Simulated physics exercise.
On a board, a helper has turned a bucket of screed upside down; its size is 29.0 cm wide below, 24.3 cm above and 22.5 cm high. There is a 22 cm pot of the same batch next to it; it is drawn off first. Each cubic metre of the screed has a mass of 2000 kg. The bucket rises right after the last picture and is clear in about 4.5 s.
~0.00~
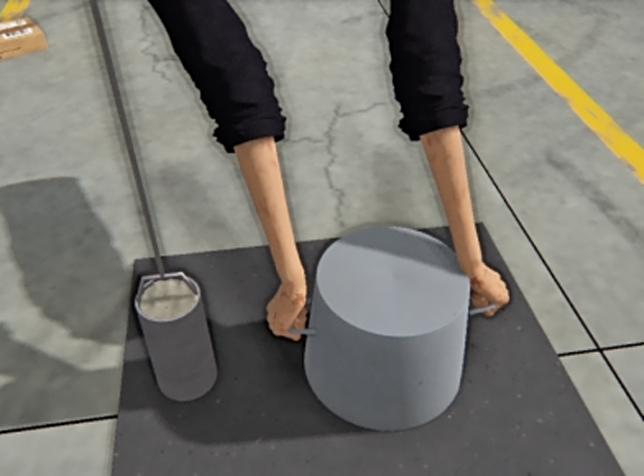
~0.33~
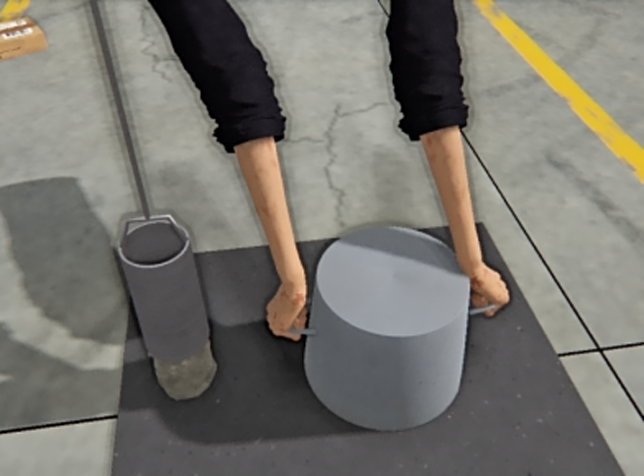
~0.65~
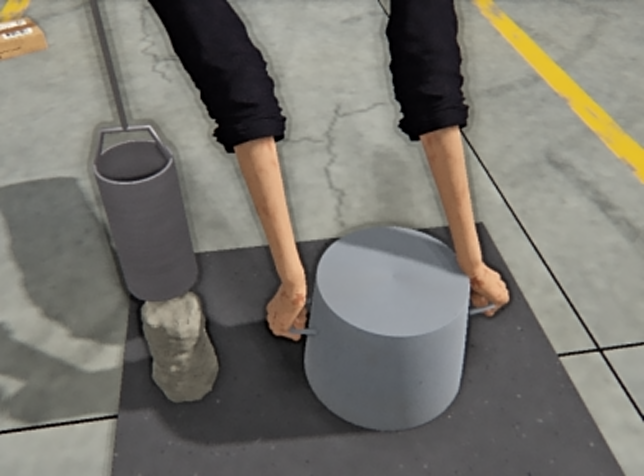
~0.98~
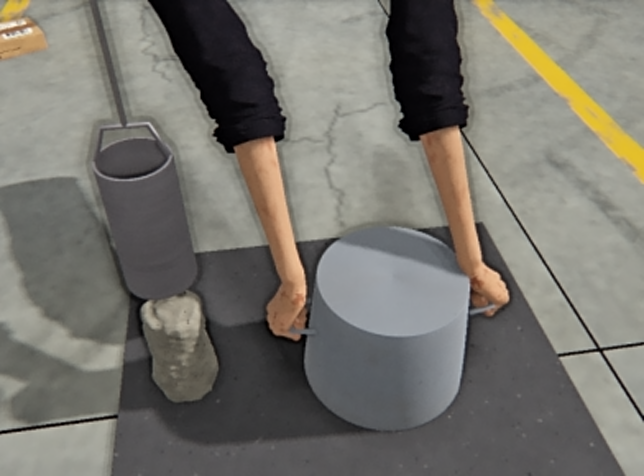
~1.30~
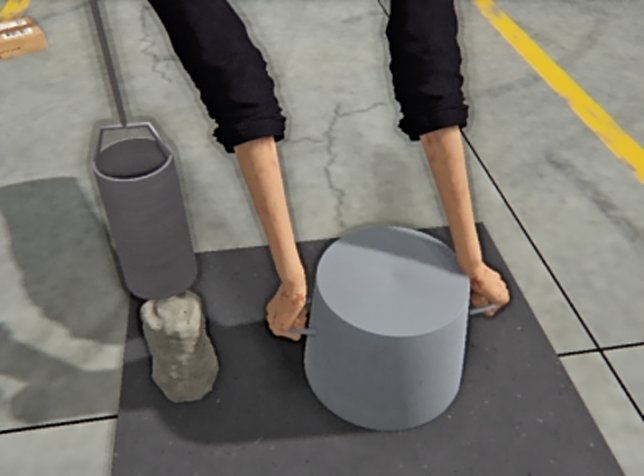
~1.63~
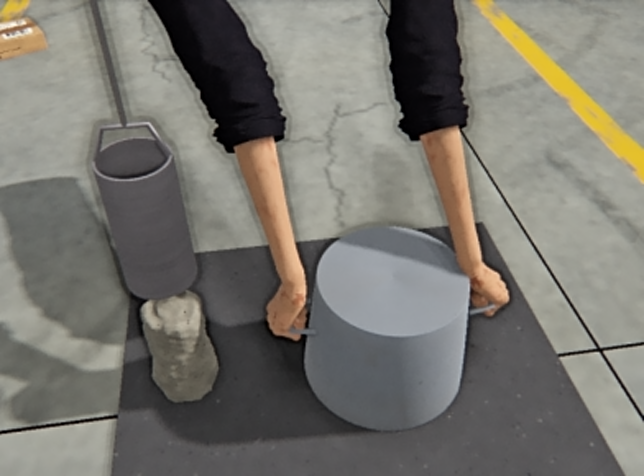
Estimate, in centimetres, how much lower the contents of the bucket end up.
They end up about 1 centimetres lower.
By 2.8 s, the bucket is up 5.6 cm; the screed has come down 0.2 cm to 22 cm and is 29 cm wide.
By 3.9 s, the bucket is up 14 cm; the screed has come down 0.4 cm to 22 cm and is 29 cm wide.
By 5.0 s, the bucket is up 23 cm; the screed has come down 0.5 cm to 22 cm and is 29 cm wide.
By 6.4 s, the bucket is clear; the screed has come down 0.6 cm to 22 cm and is 29 cm wide.
By 6.8 s, at rest, the bucket is clear; the screed has come down 0.6 cm to 22 cm and is 29 cm wide.
